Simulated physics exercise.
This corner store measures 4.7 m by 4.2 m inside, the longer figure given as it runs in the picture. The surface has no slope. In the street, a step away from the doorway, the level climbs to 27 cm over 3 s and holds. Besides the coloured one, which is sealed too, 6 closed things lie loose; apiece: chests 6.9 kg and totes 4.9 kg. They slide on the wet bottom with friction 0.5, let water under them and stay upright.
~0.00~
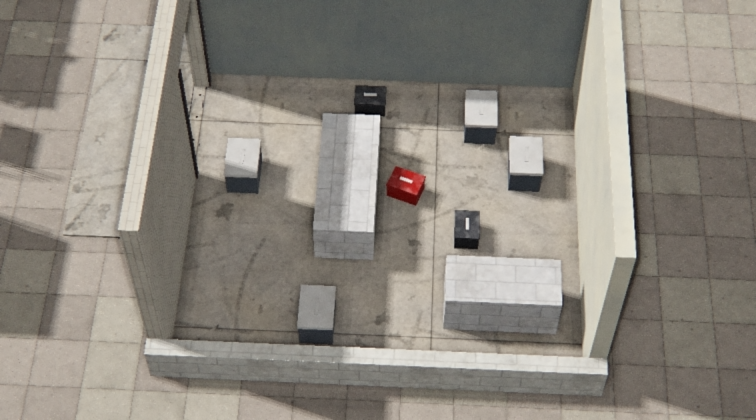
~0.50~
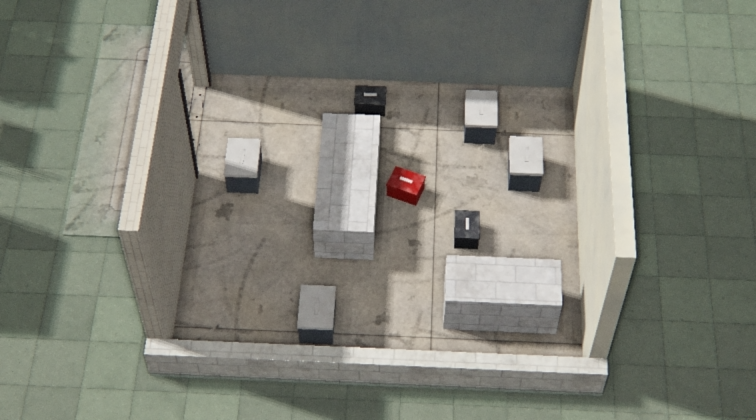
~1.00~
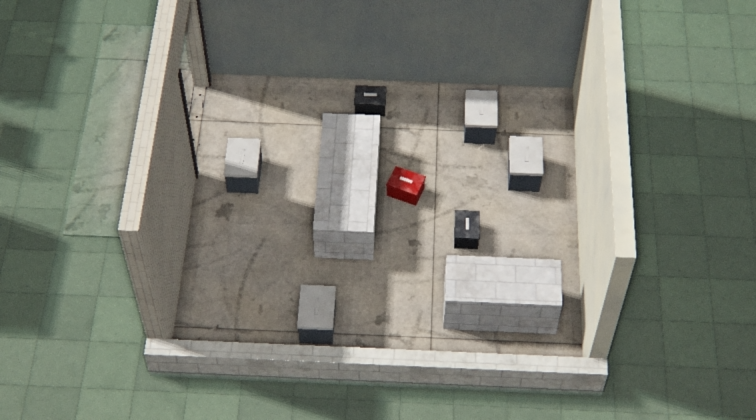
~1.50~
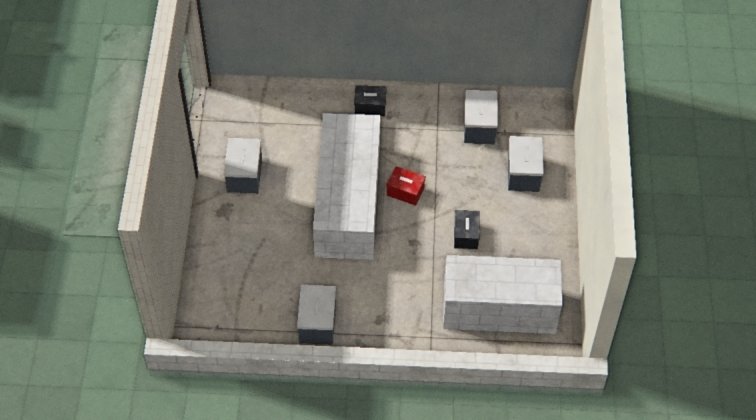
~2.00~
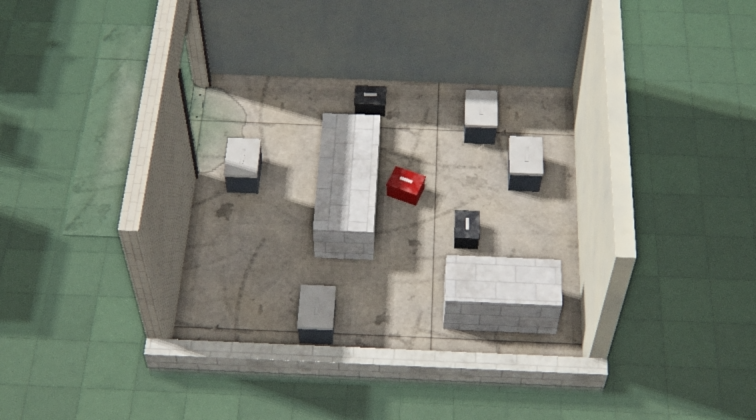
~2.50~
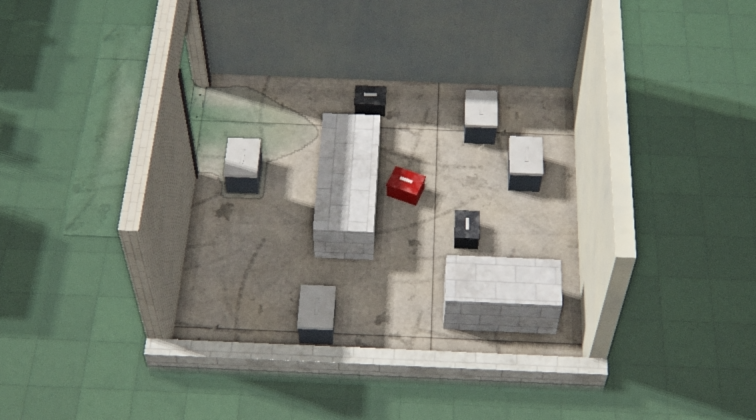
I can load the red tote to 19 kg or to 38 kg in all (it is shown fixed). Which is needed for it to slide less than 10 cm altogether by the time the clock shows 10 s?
For it, the smaller load will do.
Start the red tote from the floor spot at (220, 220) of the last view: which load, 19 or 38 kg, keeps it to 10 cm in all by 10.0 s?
Either load holds.
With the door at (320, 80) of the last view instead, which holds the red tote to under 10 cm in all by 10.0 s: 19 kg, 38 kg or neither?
In that case the lower weight is enough.
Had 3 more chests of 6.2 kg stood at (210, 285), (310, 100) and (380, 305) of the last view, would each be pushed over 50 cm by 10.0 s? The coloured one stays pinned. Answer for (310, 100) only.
Answer: More.
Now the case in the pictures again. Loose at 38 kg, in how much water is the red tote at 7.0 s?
About 1 cm.
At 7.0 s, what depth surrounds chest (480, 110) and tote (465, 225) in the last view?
Roughly 9 and 2 cm.
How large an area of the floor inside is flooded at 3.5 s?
About 4.5 m2.
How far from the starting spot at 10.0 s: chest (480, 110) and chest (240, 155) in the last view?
In that order: 200 cm, 80 cm.
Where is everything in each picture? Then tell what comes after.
The red tote at (406, 180) rests on the ground; water covers 0.0 m2; 0 of 7 have shifted, in the first picture.
The red tote at (406, 180) rests on the ground; 0.0 m2 under water; 0 of 7 have shifted, in the second picture.
The red tote at (406, 180), on the bottom; water covers 0.0 m2; 0 of 7 have shifted, in the third picture.
The red tote at (406, 180) rests on the ground; water covers 0.0 m2; 0 of 7 have shifted, in the fourth picture.
The red tote at (406, 180), on the bottom; water covers 0.5 m2; 0 of 7 have shifted, in the fifth picture.
The red tote at (406, 180), on the bottom; water covers 1.3 m2; 0 of 7 have shifted, in the sixth picture.
After 3.5 s the red tote would be 0 cm from its start with 19 kg and 0 cm from its start with 38 kg; 0 cm of water round it then.
After 4.5 s the red tote would be 0 cm from its start with 19 kg and 0 cm from its start with 38 kg; 0 cm of water round it then.
After 7.0 s the red tote would be 0 cm from its start with 19 kg and 0 cm from its start with 38 kg; 1 cm of water round it then.
After 10.0 s the red tote would be 1 cm from its start with 19 kg and 0 cm from its start with 38 kg; 7 cm of water round it then.
